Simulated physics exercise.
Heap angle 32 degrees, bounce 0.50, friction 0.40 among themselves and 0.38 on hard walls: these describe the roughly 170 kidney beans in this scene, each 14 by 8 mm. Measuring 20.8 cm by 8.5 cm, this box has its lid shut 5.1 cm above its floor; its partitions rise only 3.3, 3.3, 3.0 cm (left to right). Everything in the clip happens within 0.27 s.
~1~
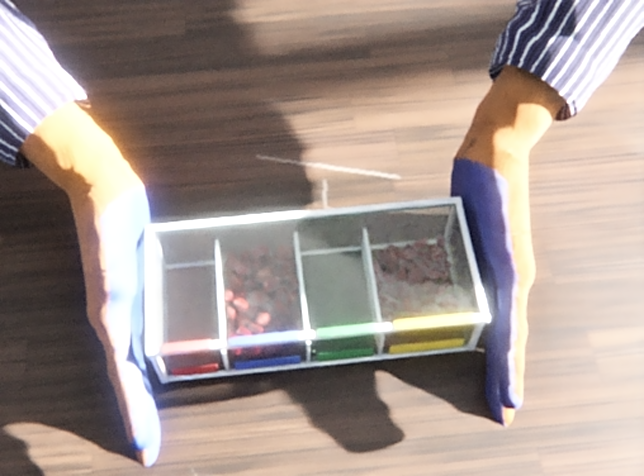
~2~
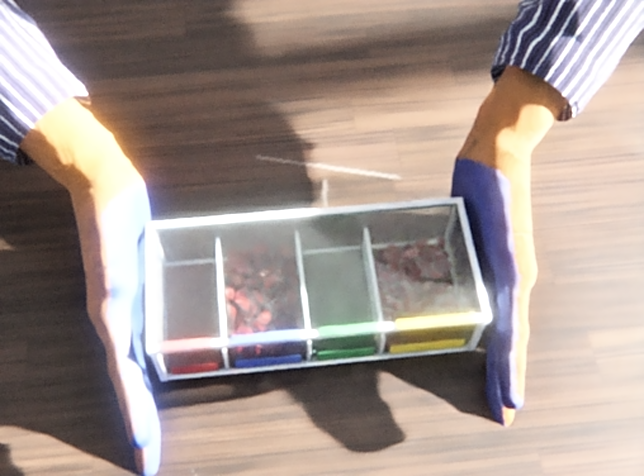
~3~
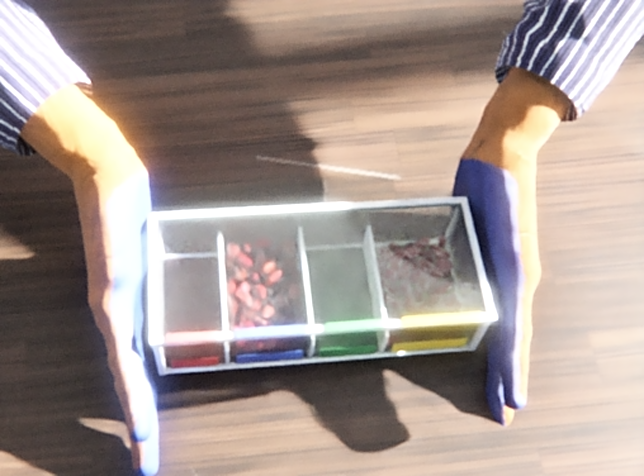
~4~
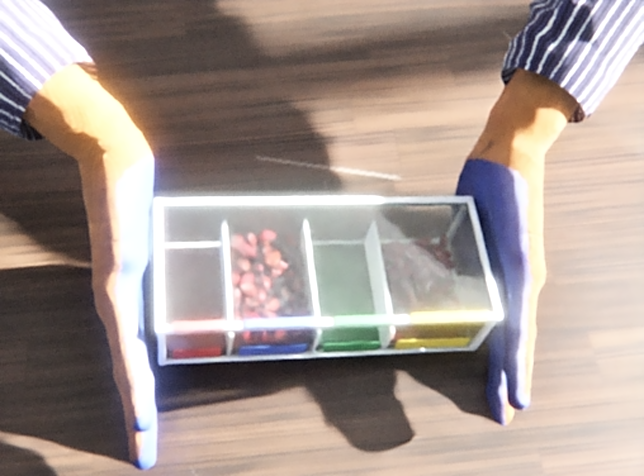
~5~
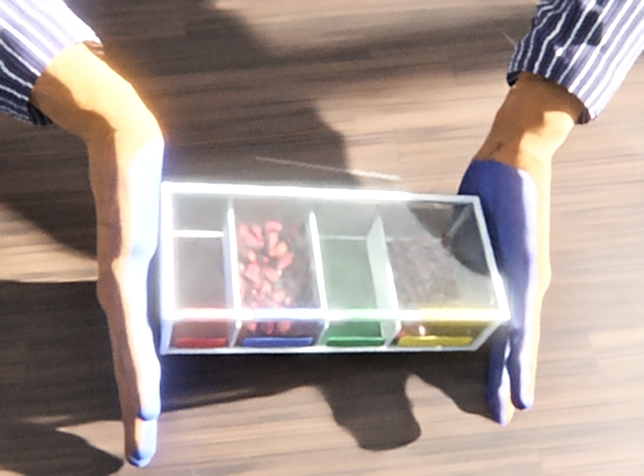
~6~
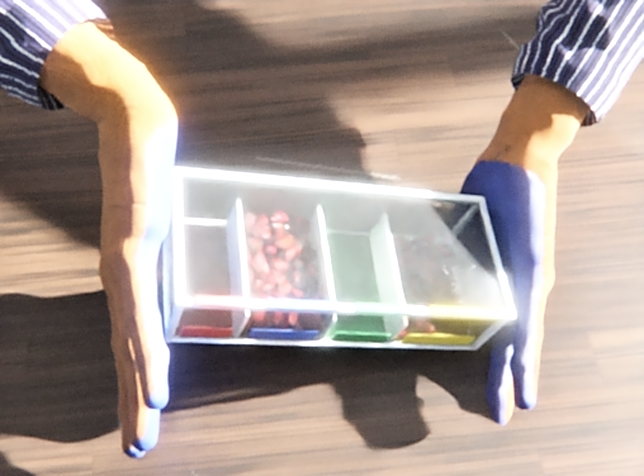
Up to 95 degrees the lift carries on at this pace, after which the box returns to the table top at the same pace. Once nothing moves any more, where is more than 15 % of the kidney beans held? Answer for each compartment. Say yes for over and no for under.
Outcome: Red: It'll probably finish at or short of fifteen percent of the pieces, blue: It'll probably finish past fifteen percent of the pieces, green: It'll probably finish at or short of fifteen percent of the pieces, yellow: It'll probably finish past fifteen percent of the pieces.
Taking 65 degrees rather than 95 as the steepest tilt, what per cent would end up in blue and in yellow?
You'd see blue with 55 % and yellow with 40 %.
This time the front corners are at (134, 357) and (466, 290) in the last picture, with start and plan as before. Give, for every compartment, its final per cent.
Red = 50 %, blue = 35 %, green = 0 %, yellow = 10 %.
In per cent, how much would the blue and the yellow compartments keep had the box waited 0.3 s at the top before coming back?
Result - blue: 20 %, yellow: 80 %.
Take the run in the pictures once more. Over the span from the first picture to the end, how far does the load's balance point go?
Roughly 5.0 cm.
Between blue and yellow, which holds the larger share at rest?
The yellow compartment ends up with more.
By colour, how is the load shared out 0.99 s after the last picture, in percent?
Per cent by colour: Red 0; blue 45; green 5; yellow 50.
Then, 0.99 s after the last picture, tilt 95 degrees; blue 45 %, green 5 %, yellow 50 %.
Then, 1.64 s after the last picture, tilt 42 degrees; blue 20 %, green 5 %, yellow 75 %.
Then, 2.34 s after the last picture, tilt 0 degrees; blue 20 %, green 5 %, yellow 75 %.
In the end, red 0 %, blue 20 %, green 5 %, yellow 75 %.
